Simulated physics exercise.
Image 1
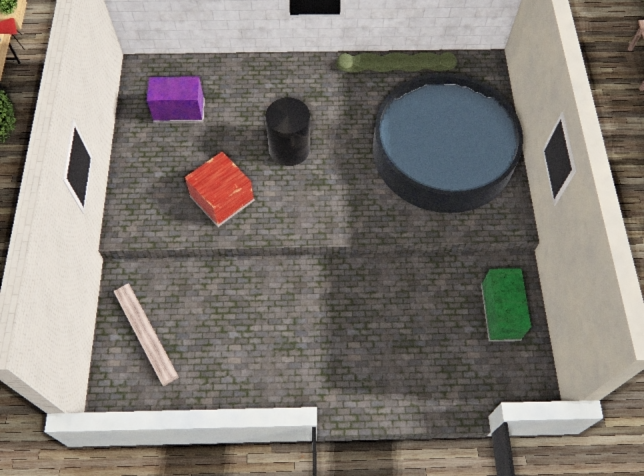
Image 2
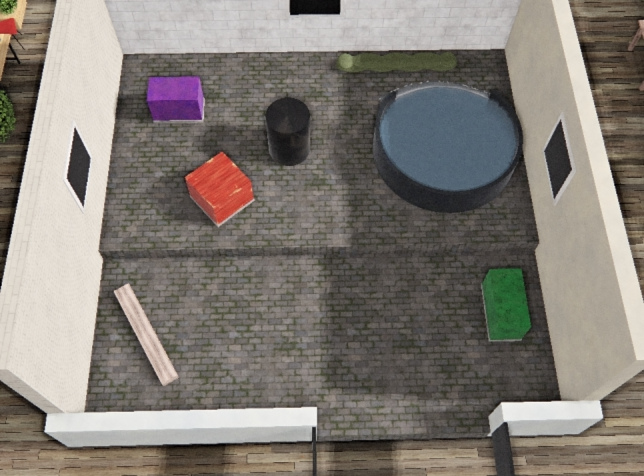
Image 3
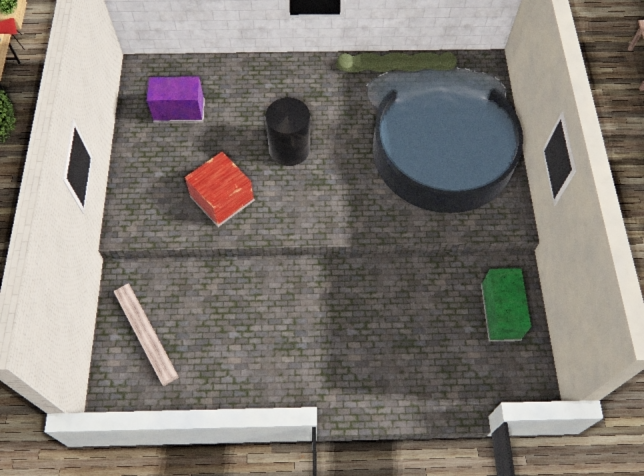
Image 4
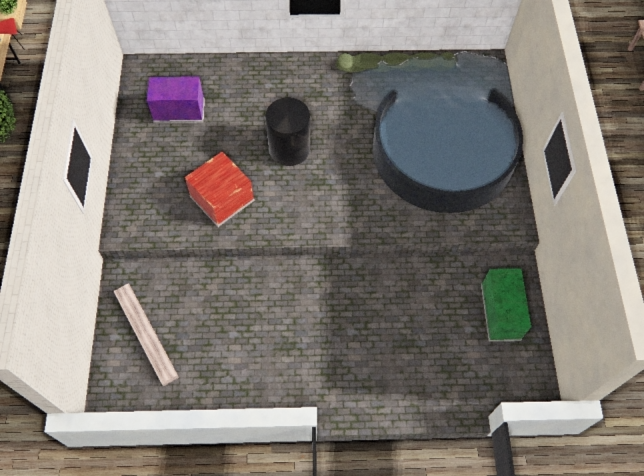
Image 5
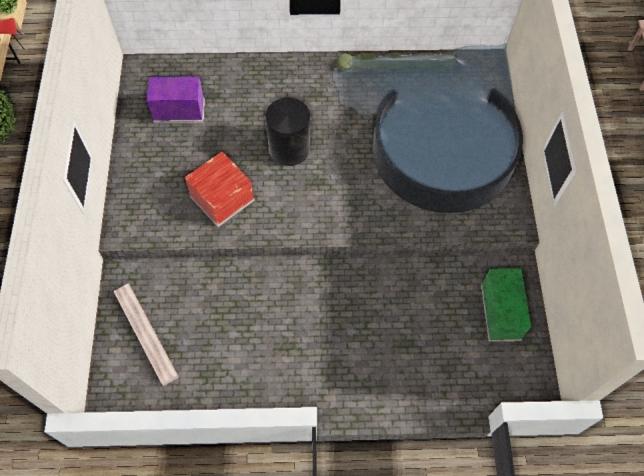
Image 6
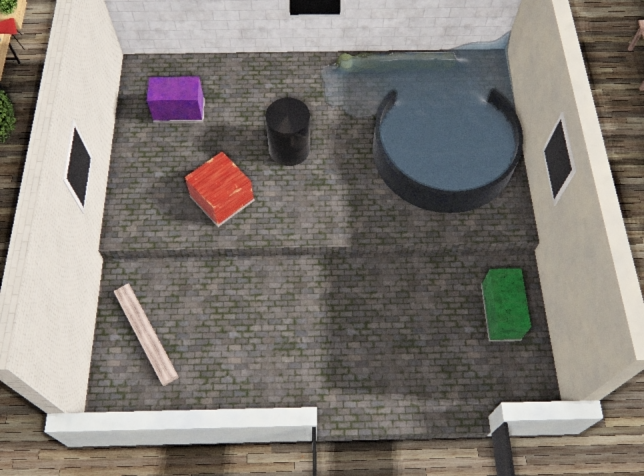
The footage shows a round tank of water in a walled, paved yard with purple, red and green blocks; water pours from a gap on its far side, spreads over a green strip and reaches the back wall.
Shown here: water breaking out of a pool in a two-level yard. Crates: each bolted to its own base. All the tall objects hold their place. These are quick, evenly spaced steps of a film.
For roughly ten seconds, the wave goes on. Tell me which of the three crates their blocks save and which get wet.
In order: I expect the red crate to be touched by the water. I expect the green crate to be touched by the water. I expect the purple crate to be touched by the water.
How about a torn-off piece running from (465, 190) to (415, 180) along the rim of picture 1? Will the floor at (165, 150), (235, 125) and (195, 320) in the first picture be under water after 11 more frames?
In that order: Not flooded, clear, not flooded.
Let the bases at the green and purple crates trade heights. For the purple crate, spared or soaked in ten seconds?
For the purple crate, the answer is that it is drenched.
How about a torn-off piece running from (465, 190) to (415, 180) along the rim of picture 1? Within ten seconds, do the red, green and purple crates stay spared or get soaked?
As I read it, the red one is never reached; the green one gets reached; finally the purple one is never reached.
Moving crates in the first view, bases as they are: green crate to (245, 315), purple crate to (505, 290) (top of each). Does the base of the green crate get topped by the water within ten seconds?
The green crate simply gets reached.
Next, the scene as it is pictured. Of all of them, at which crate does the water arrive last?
It is the green-painted one.
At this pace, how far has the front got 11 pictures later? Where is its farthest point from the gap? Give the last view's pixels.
Close to (180, 98).
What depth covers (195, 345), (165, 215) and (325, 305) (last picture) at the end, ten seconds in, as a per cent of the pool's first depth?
In the order asked, some 8, 8 and 2 in a hundred.
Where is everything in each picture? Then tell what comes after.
The first frame shows the round tank at (448, 134) is whole and still.
In the second frame, the front is at a hidden place, out from the gap on the round tank's far side.
In the third frame, the front is at (371, 89), out from the gap on the round tank's far side.
In the fourth frame, the front is at (357, 73), out from the gap on the round tank's far side.
In the fifth frame, water pours out on the round tank's far side and has run to (337, 74).
In the sixth frame, water pours out on the round tank's far side and has run to (327, 71).
A moment on, water covers 15 % of the floor; the red crate not reached, the green crate not reached, the purple crate not reached.
Next, water covers 25 % of the floor; the red crate not reached, the green crate not reached, the purple crate water round its plinth.
Then, water covers 40 % of the floor; the red crate water round its plinth, the green crate water round its plinth, the purple crate water round its plinth.
Later, water covers 50 % of the floor; the red crate water round its plinth, the green crate water round its plinth, the purple crate water round its plinth.
In the end, water covers 80 % of the floor; the red crate was topped, the green crate was topped, the purple crate was topped.
